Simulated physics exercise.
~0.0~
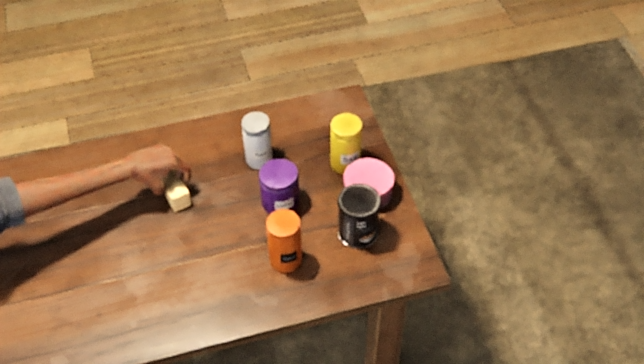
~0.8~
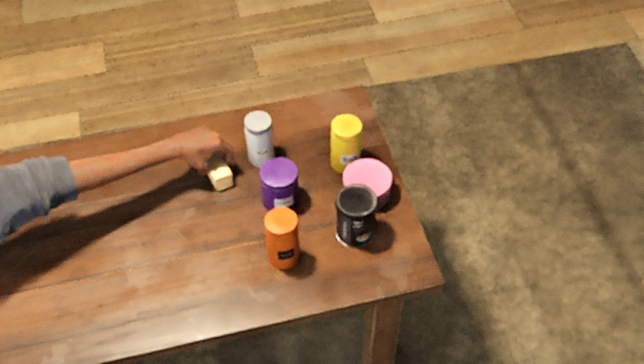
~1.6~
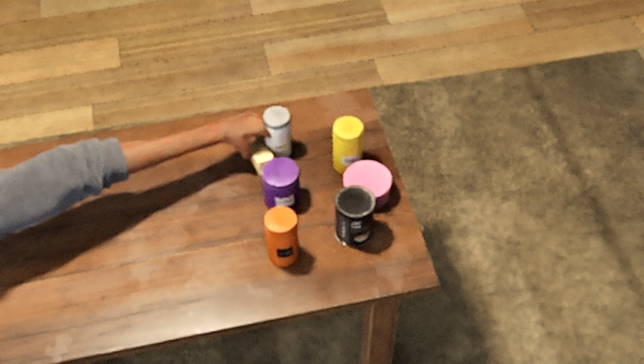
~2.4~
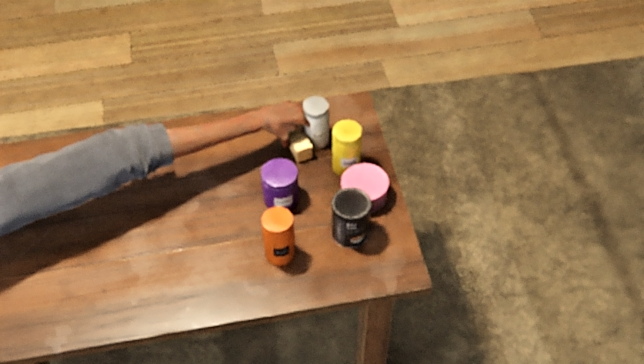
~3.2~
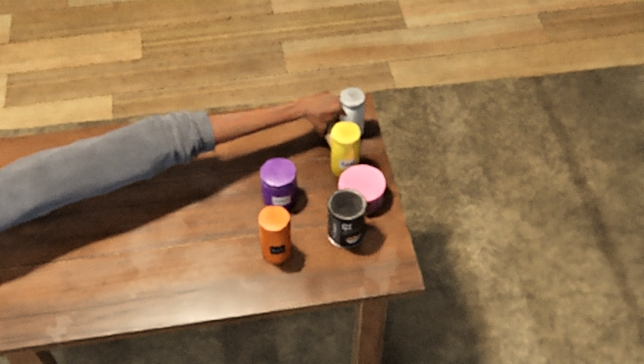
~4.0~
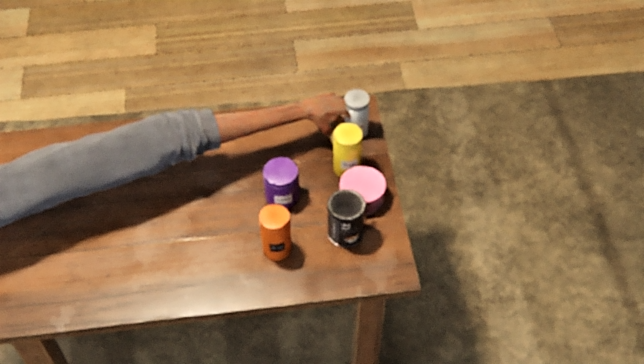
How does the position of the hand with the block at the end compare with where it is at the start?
The hand with the block starts on the open tabletop left of the containers, and by the end it is farther right and nearer the table's far edge, beside the white jar and behind the yellow one.
